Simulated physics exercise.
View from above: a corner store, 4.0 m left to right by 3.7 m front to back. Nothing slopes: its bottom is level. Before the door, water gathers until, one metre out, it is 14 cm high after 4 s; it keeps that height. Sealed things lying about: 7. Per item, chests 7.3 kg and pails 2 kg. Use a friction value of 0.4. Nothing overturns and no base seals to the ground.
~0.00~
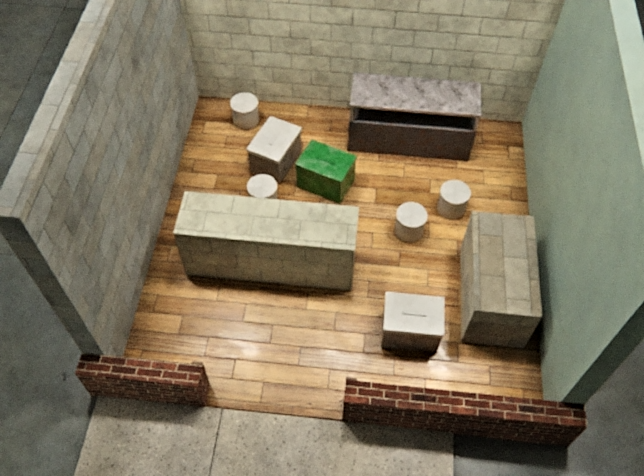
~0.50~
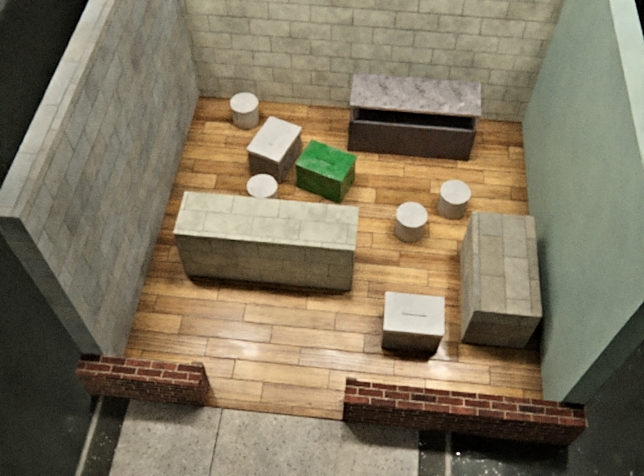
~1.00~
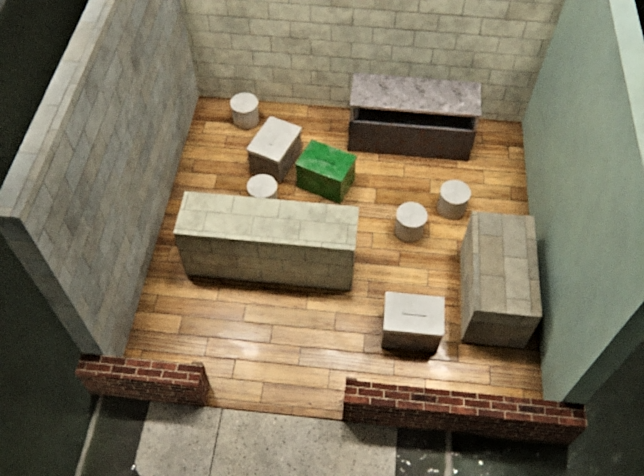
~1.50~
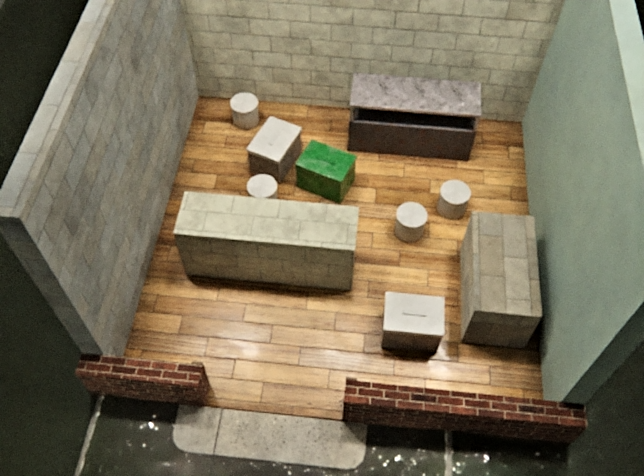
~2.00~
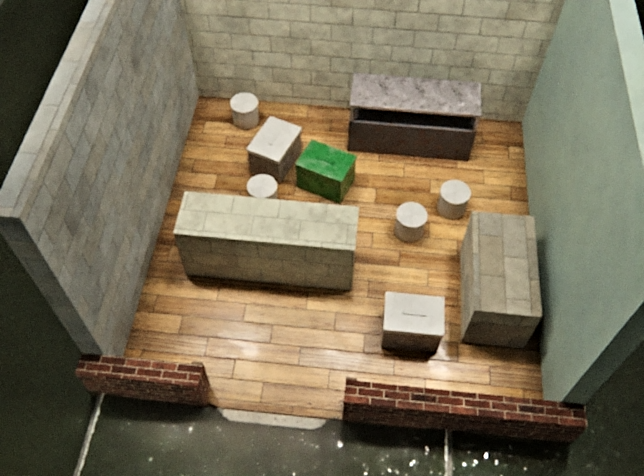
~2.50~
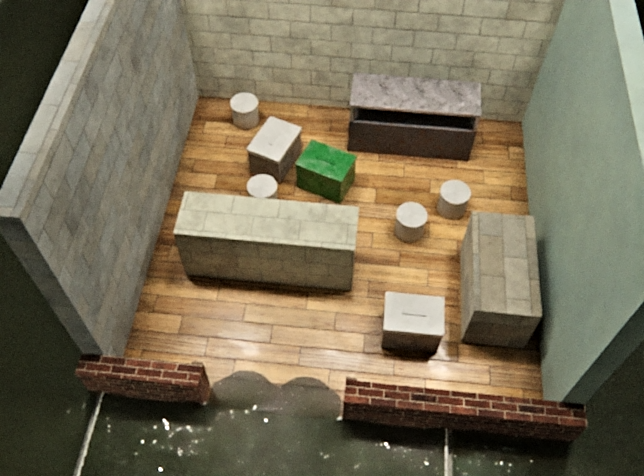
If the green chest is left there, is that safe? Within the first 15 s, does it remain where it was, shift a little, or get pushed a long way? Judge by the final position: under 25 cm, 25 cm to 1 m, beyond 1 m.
It shifts a little.
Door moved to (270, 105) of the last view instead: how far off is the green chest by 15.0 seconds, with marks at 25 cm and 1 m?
Result for the green chest - displaced a long way.
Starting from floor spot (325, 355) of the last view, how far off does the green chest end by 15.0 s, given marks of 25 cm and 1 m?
Result: It drifts a great deal.
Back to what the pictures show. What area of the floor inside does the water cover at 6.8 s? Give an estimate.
7.5 m2.
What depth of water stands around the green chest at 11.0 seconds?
Depth approx. 3 cm.
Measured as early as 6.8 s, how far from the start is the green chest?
0 cm, give or take.
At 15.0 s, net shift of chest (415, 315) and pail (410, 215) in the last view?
First 100 cm, then 150 cm.
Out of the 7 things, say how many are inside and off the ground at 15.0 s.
Then: 7.
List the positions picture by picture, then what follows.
The green chest at (326, 160) rests on the ground; water covers 0.0 m2; 0 of 7 have shifted, in the first picture.
The green chest at (326, 160), on the bottom; 0.0 m2 under water; 0 of 7 have shifted, in the second picture.
The green chest at (326, 160), on the bottom; 0.0 m2 under water; 0 of 7 have shifted, in the third picture.
The green chest at (326, 160), on the bottom; 0.0 m2 under water; 0 of 7 have shifted, in the fourth picture.
The green chest at (326, 160) rests on the ground; 0.0 m2 under water; 0 of 7 have shifted, in the fifth picture.
The green chest at (326, 160) rests on the ground; water covers 0.1 m2; 0 of 7 have shifted, in the sixth picture.
After 3.5 s the green chest is near (326, 160), 0.0 m from its start, aground; 0 afloat.
After 6.8 s the green chest is near (326, 160), 0.0 m from its start, aground; 0 afloat.
After 11.0 s the green chest is near (319, 166), 0.1 m from its start, aground; 4 afloat.
After 15.0 s the green chest is near (339, 204), 0.6 m from its start, afloat; 7 afloat.
